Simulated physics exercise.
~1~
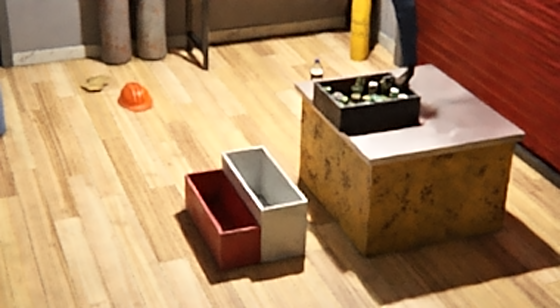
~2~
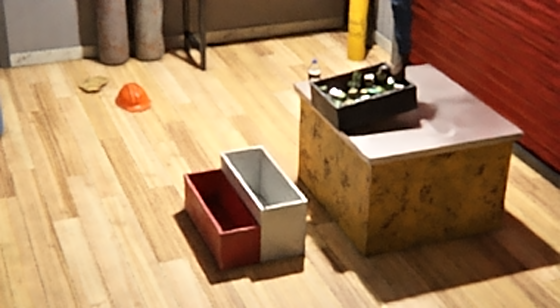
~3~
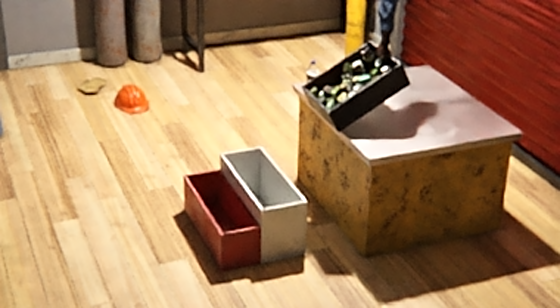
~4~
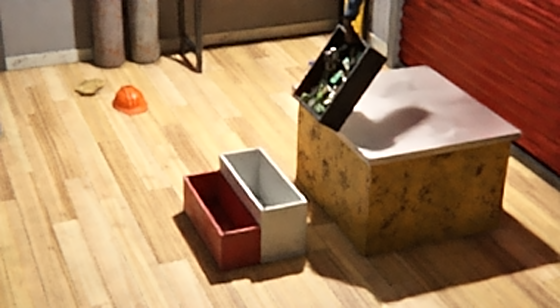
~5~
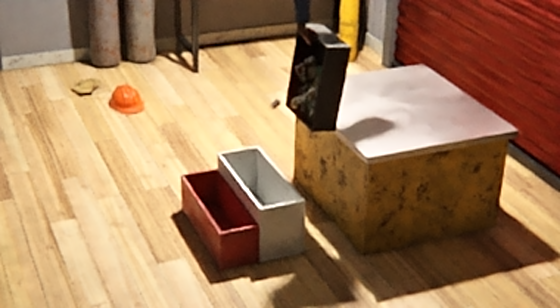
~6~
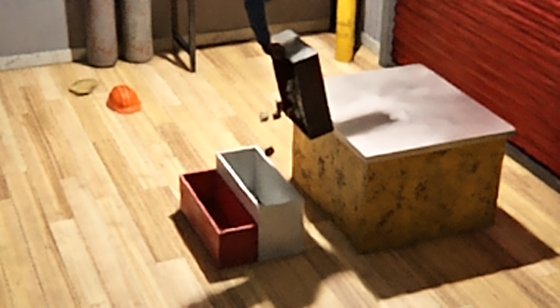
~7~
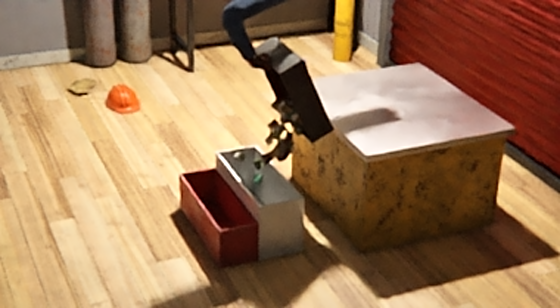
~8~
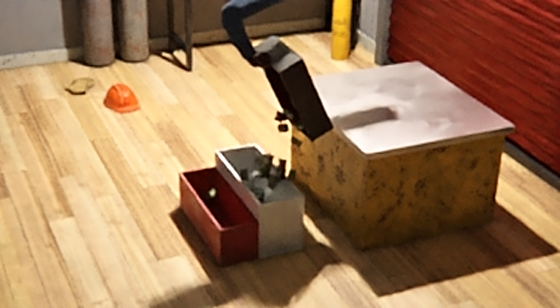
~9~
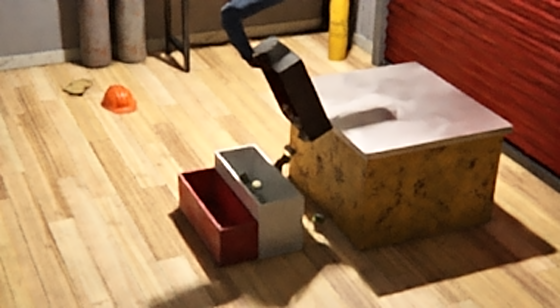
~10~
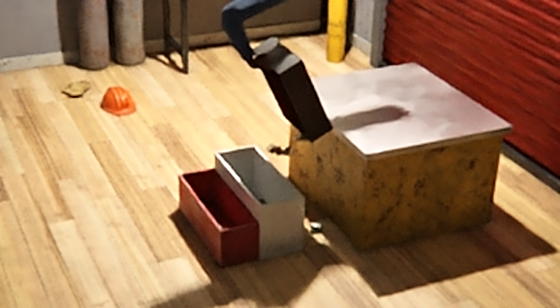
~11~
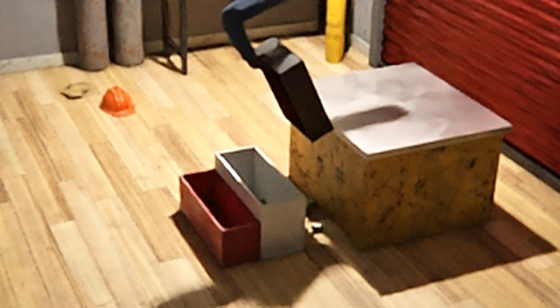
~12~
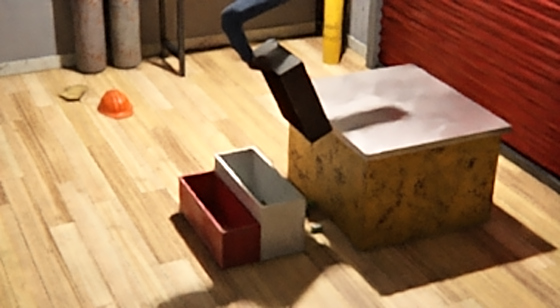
On a wood-floored workshop set, a dark arm tips a black crate off a bench, spilling small items mostly into a white tote.
